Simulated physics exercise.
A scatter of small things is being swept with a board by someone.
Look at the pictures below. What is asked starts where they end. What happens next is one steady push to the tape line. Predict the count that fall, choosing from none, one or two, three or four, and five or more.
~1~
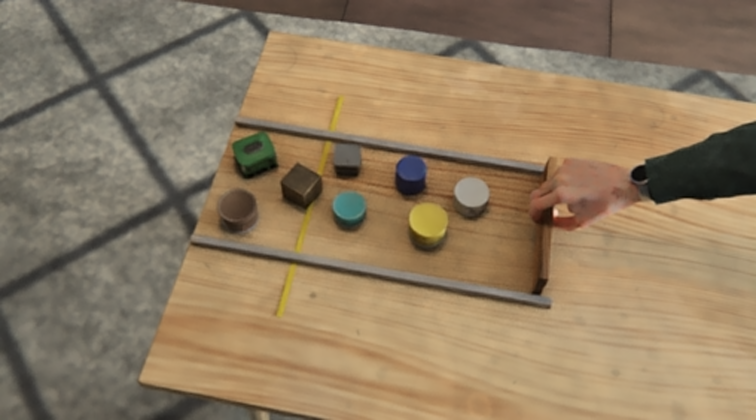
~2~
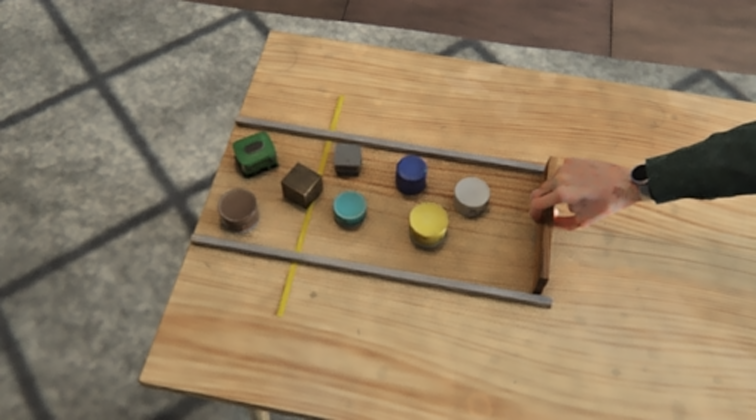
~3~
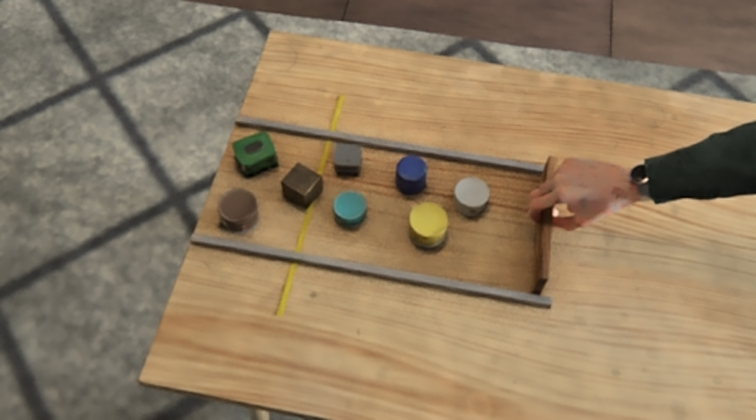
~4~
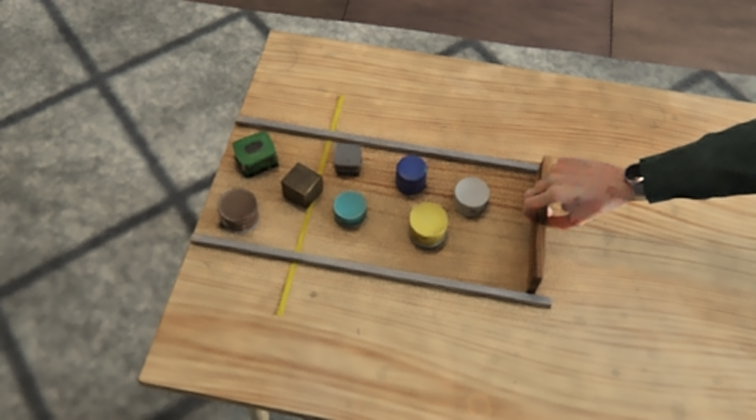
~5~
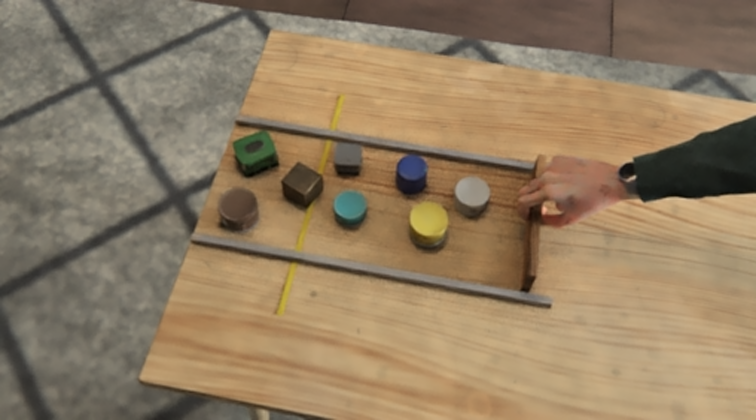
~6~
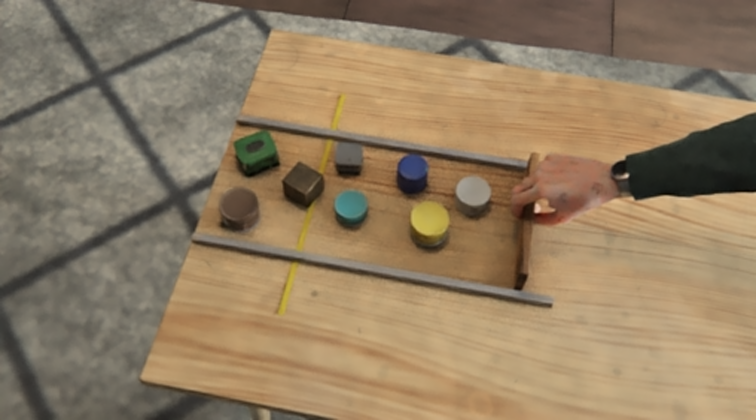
The count that fall is none.
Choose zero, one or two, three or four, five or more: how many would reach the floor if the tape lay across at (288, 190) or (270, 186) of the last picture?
1 or 2; 1 or 2.
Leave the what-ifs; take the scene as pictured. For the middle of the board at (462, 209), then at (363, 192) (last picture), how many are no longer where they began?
I count 1 first and 6 after.
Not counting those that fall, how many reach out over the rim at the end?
Overhanging: 0.
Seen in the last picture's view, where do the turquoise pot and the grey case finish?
First: About (256, 203); second: About (287, 152).
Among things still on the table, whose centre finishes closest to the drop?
That would be the brown tin.
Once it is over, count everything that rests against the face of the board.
Contact count: 3.
Soon after, none off yet; green case at rest near (257, 153); brown tin at rest near (241, 210); black block at rest near (303, 184).
After that, none off yet; green case at rest near (257, 153); brown tin at rest near (241, 210); black block displaced about its own width near (282, 172).
In the end, the number that fall off is zero.
